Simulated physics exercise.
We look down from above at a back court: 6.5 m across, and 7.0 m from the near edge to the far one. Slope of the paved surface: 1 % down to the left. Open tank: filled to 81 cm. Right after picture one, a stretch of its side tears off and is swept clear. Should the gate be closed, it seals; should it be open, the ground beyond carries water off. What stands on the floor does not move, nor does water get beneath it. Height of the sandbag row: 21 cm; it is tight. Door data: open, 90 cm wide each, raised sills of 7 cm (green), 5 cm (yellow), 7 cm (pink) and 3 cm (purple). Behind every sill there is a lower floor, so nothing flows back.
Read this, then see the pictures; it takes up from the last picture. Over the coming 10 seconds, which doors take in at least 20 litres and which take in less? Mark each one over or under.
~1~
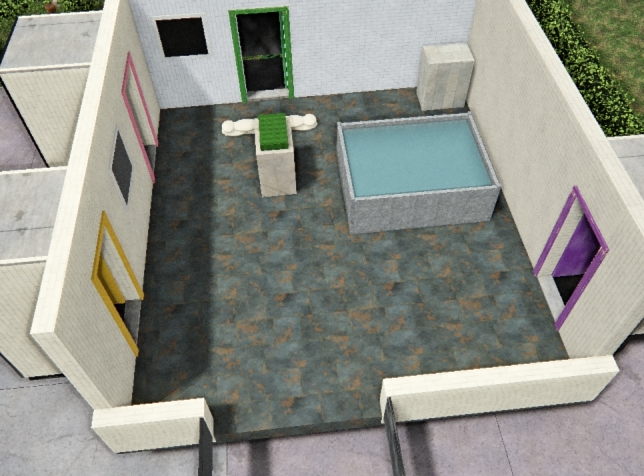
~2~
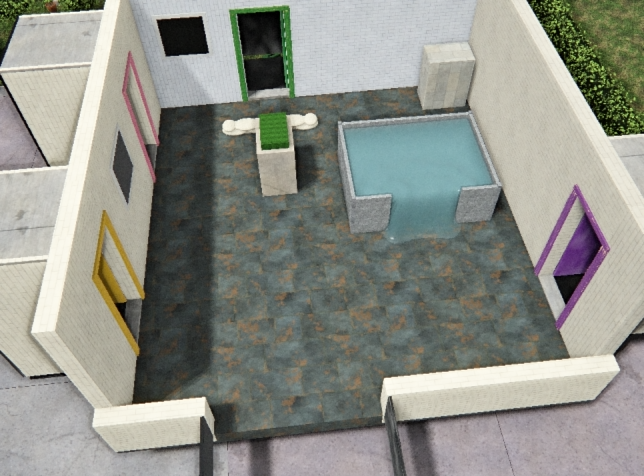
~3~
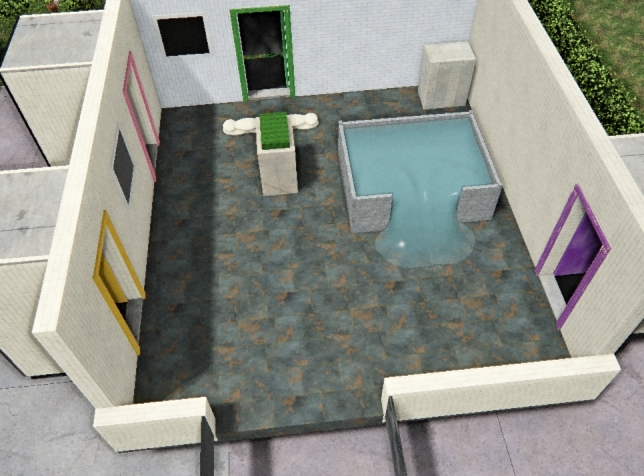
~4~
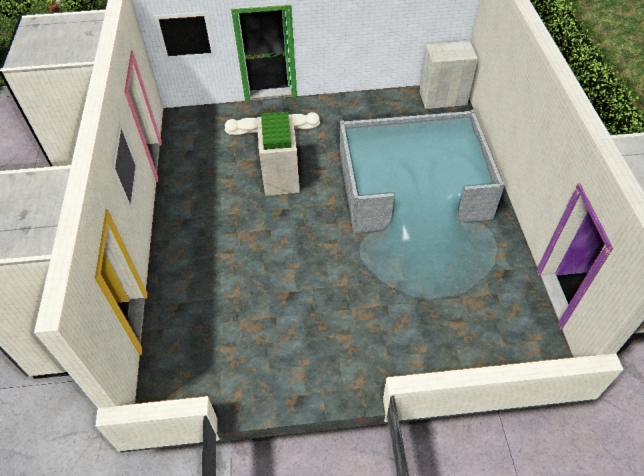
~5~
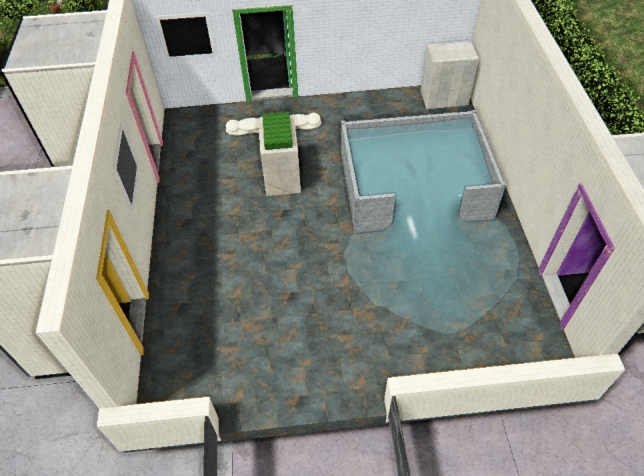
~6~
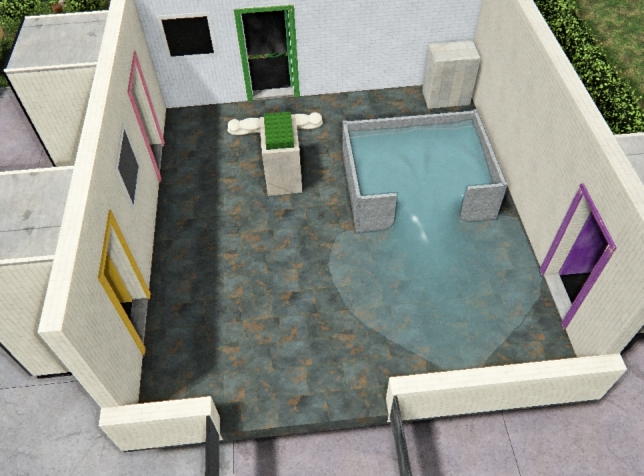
Green door - under; yellow door - over; pink door - under; purple door - over.
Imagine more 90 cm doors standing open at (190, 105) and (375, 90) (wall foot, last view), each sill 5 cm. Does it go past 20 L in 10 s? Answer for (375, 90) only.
At that door: Within the limit.
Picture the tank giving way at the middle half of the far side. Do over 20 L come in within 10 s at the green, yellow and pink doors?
Door by door - green: Out of bounds, yellow: Within bounds, pink: Out of bounds.
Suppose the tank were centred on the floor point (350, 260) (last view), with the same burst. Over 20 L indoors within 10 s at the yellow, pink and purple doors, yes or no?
Yellow stays inside, pink stays inside, purple goes beyond, judged against that limit.
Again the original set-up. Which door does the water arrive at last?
Answer: The green door.
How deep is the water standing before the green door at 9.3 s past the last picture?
The depth there is around 3.0 cm.
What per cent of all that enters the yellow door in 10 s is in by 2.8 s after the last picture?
By that time, around 0 per cent.
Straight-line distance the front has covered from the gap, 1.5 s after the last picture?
4.8 m.
Then, 0.7 s after the last picture water covers 30 % of the floor and is deepest (48 cm) near (581, 377); green door not reached, yellow door not reached, pink door not reached, purple door 11 cm at the sill, 8 L in.
Then, 1.5 s after the last picture water covers 30 % of the floor and is deepest (42 cm) near (497, 386); green door not reached, yellow door not reached, pink door not reached, purple door 17 cm at the sill, 52 L in.
Then, 2.8 s after the last picture water covers 35 % of the floor and is deepest (25 cm) near (137, 426); green door not reached, yellow door not reached, pink door not reached, purple door 17 cm at the sill, 178 L in.
Then, 5.3 s after the last picture water covers 55 % of the floor and is deepest (18 cm) near (460, 390); green door not reached, yellow door 13 cm at the sill, 34 L in, pink door 2 cm at the sill, 0 L in, purple door 11 cm at the sill, 320 L in.
Then, 9.3 s after the last picture water covers 85 % of the floor and is deepest (12 cm) near (166, 112); green door 3 cm at the sill, 0 L in, yellow door 11 cm at the sill, 111 L in, pink door 4 cm at the sill, 0 L in, purple door 6 cm at the sill, 382 L in.
